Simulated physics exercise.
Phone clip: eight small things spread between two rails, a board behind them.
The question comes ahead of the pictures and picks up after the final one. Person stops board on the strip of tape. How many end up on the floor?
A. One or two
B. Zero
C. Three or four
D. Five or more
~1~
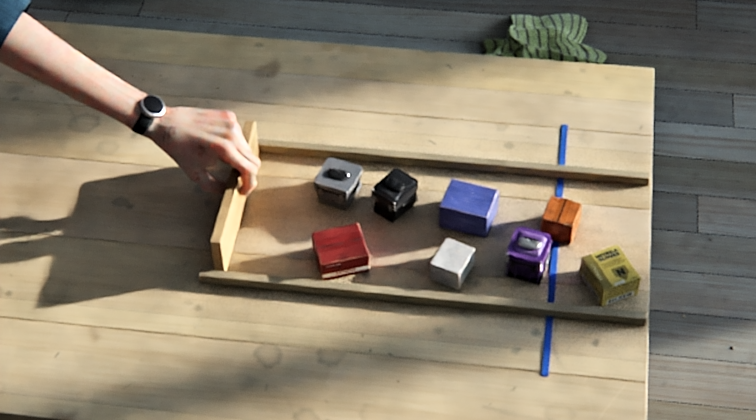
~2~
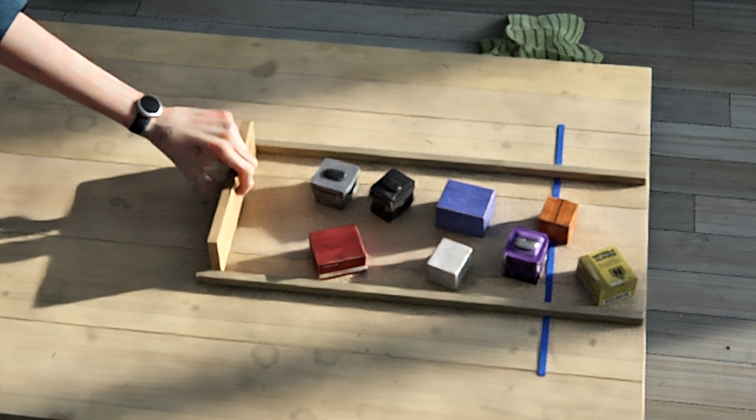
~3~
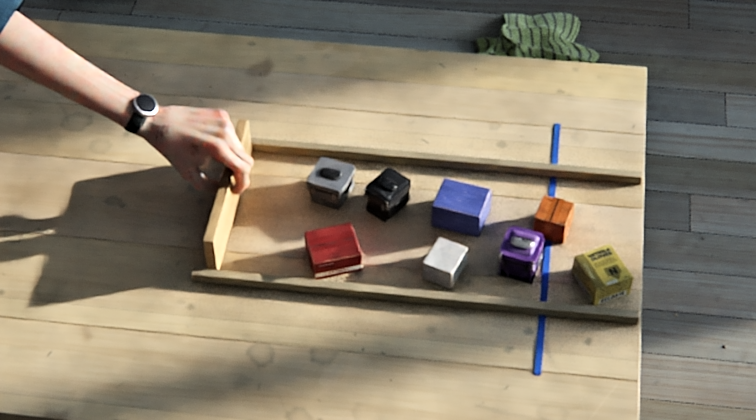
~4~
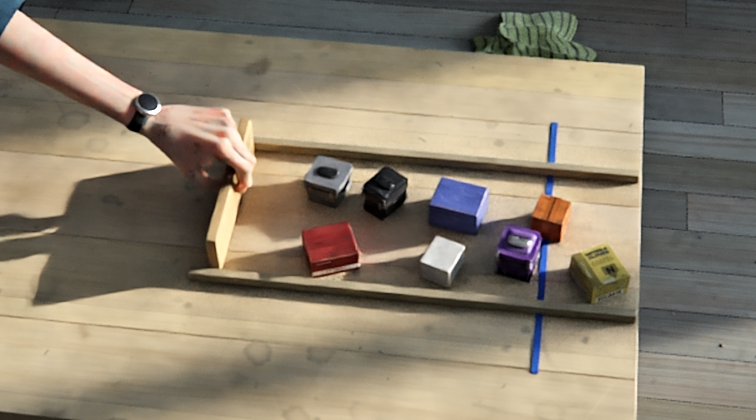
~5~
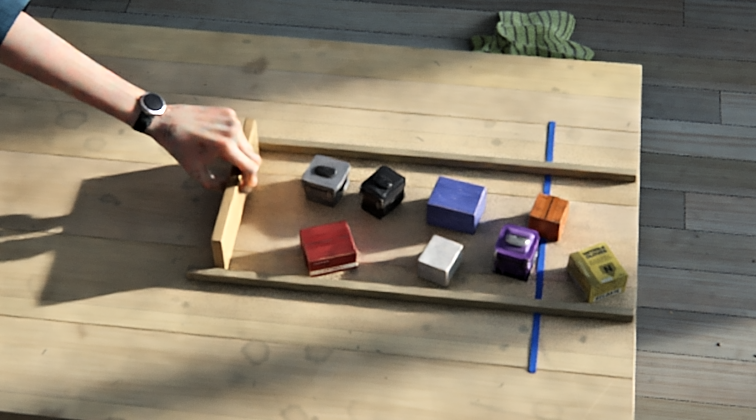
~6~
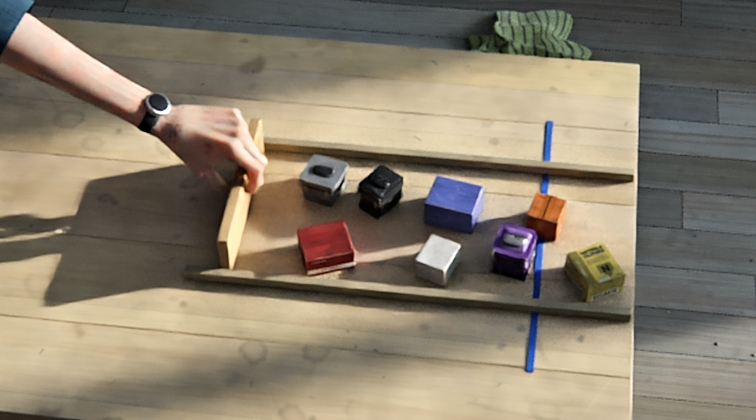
The answer is C.
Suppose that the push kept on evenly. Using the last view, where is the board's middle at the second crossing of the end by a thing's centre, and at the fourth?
About (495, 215), then about (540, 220).
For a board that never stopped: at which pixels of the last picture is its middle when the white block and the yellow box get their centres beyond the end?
White block over the end: About (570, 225). Yellow box over the end: About (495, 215).
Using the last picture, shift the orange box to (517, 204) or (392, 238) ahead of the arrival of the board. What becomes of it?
Taking the two places in turn: It fails to stay, then it doesn't drop.
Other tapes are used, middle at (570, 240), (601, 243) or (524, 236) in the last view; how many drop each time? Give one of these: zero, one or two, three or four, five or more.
Three to four; 5 or more; 1 or 2.
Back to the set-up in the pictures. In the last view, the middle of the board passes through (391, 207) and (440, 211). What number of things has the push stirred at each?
Respectively 5 and 7.
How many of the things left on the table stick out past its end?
The count is 1.
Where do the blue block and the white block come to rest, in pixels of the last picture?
Final centres, first then second: (636, 230), (604, 273).
Early on, none off yet; yellow box at rest near (595, 272); orange box at rest near (546, 217); purple case at rest near (514, 251).
A while later, none off yet; yellow box at rest near (595, 272); orange box travelled about its own width near (583, 224); purple case travelled about its own width near (541, 253).
Finally, the number that fall off is three or four; lost, purple case, orange box and yellow box.
